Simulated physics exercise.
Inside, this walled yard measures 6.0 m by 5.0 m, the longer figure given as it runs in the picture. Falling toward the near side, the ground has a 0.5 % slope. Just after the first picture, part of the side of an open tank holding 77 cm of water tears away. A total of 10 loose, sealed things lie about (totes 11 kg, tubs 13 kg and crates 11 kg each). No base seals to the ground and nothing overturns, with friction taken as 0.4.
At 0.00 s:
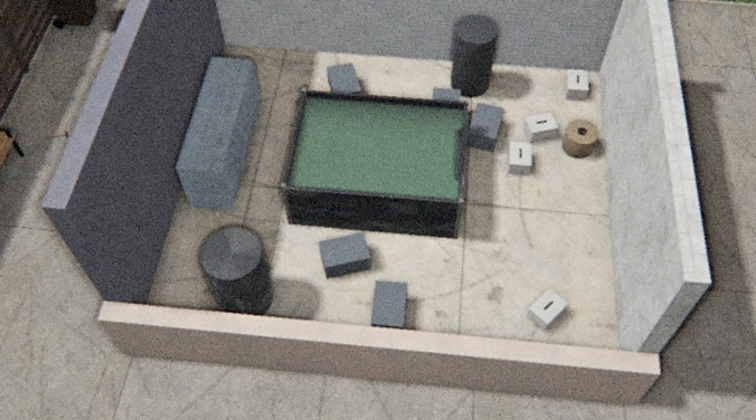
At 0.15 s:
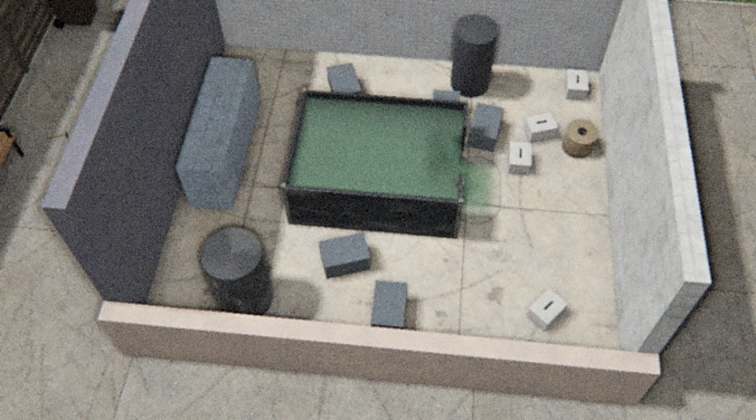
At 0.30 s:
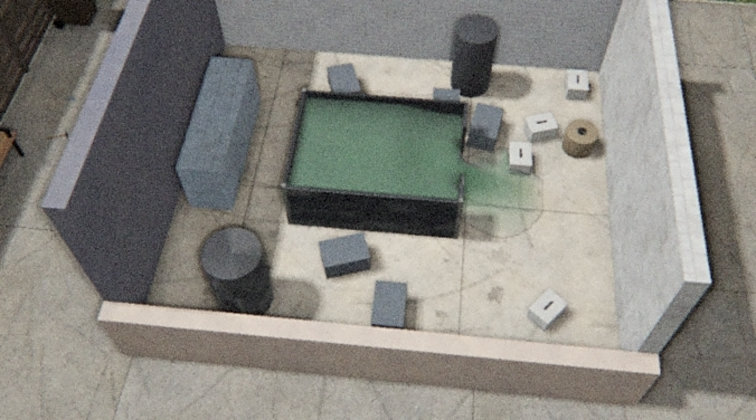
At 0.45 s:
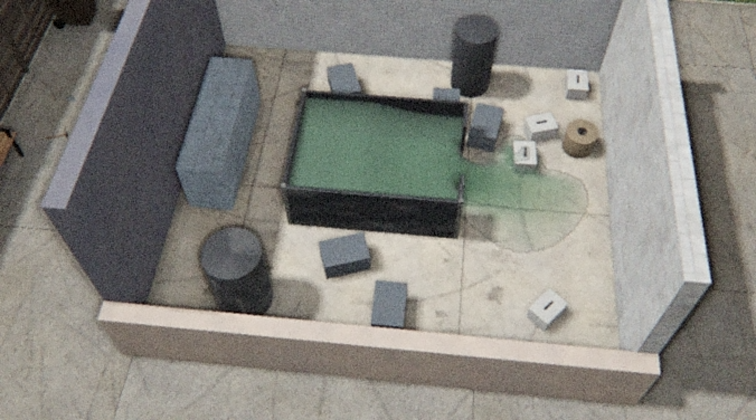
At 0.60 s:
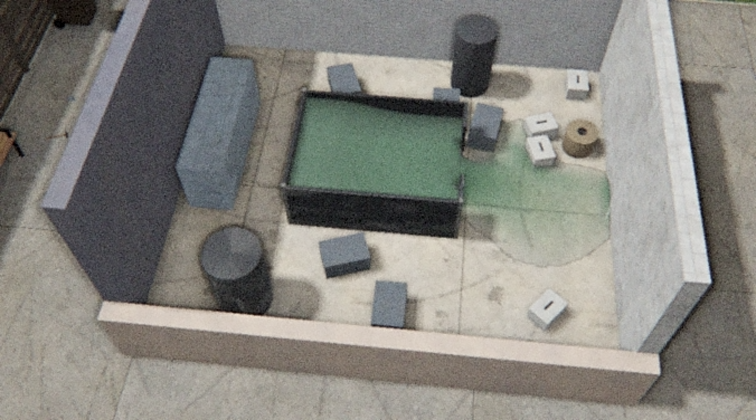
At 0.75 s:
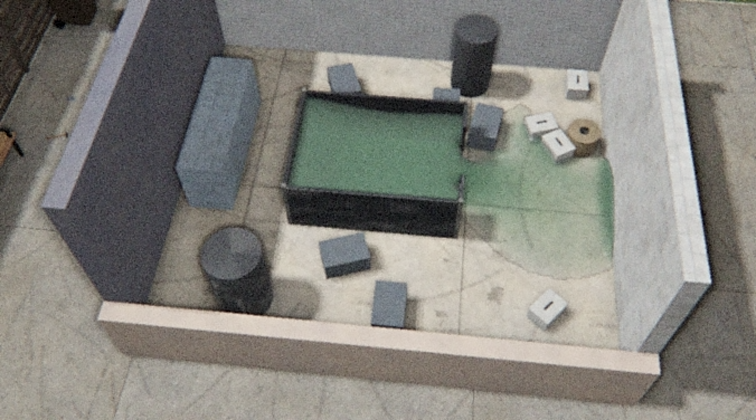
Green-tinted water spilling from the right side of an open tank, spreading to the yard's right wall and nudging a small white box.
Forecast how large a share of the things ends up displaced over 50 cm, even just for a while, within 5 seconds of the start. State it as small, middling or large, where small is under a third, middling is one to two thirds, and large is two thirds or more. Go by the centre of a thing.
Large.
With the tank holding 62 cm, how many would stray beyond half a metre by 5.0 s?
That would make 9 of them.
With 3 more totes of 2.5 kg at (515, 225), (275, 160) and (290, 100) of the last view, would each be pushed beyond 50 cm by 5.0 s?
Result, one by one: Exceeded, not exceeded and not exceeded.
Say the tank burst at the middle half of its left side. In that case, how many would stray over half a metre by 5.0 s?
So the tally would be 5.
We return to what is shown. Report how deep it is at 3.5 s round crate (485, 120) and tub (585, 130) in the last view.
13 and 17 cm.
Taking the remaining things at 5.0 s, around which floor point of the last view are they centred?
(415, 166).
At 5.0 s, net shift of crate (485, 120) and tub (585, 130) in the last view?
The first is off by 200 cm, the second by 140 cm.
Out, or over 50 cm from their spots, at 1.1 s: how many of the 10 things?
The number comes to 1.
After 1.1 s 1 of 10 are over 50 cm from their spots; 1 afloat.
After 2.2 s 3 of 10 are over 50 cm from their spots; 3 afloat.
After 3.5 s 6 of 10 are over 50 cm from their spots; 3 afloat.
After 5.0 s 8 of 10 are over 50 cm from their spots, and 9 have been at some point; 6 afloat.
